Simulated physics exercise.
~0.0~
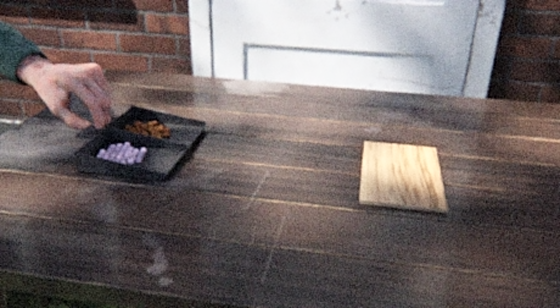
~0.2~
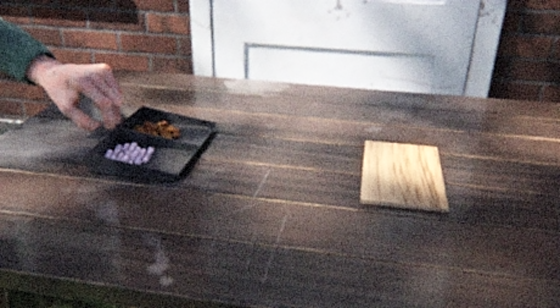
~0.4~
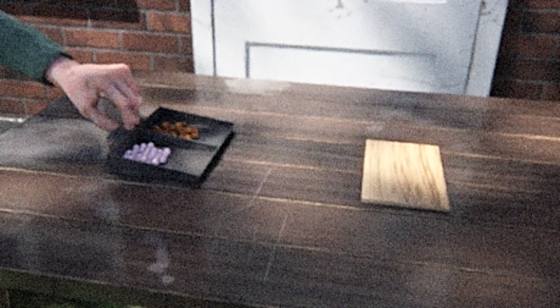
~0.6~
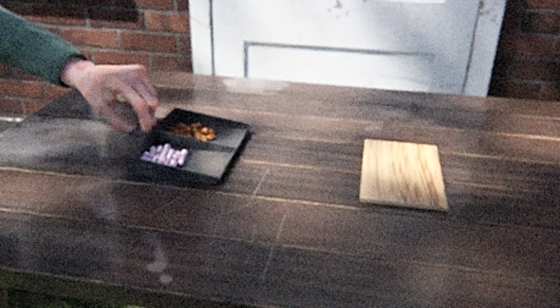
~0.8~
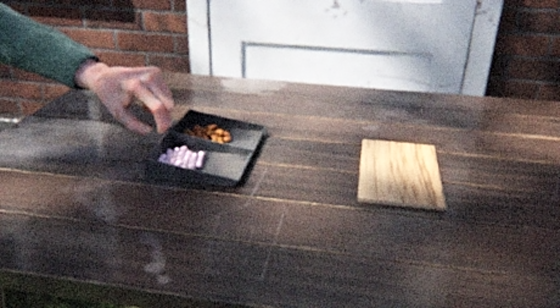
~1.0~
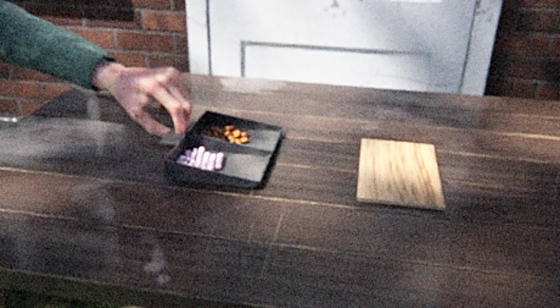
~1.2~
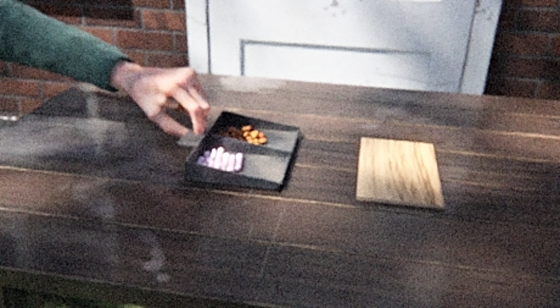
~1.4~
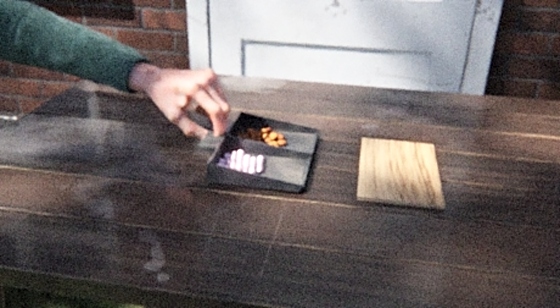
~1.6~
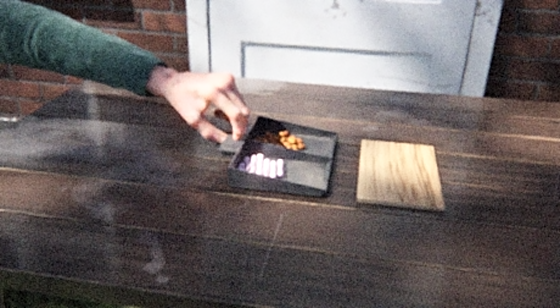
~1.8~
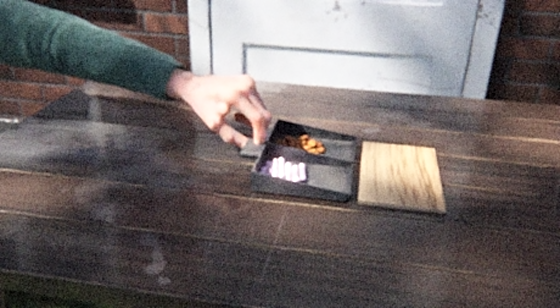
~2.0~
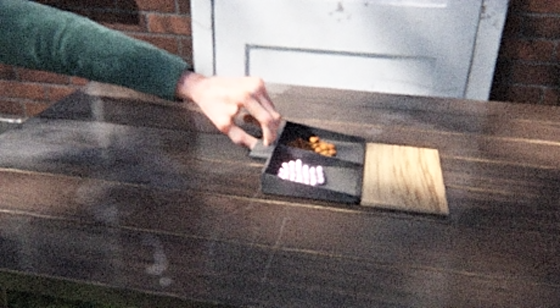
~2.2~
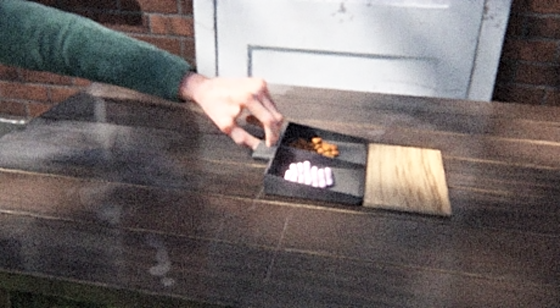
The clip shows a hand in a green sleeve sliding a black divided tray of small orange and pale purple pieces rightward across a dark wooden table until it stops against a light wooden board, with the pieces shifting slightly but staying inside their compartments.
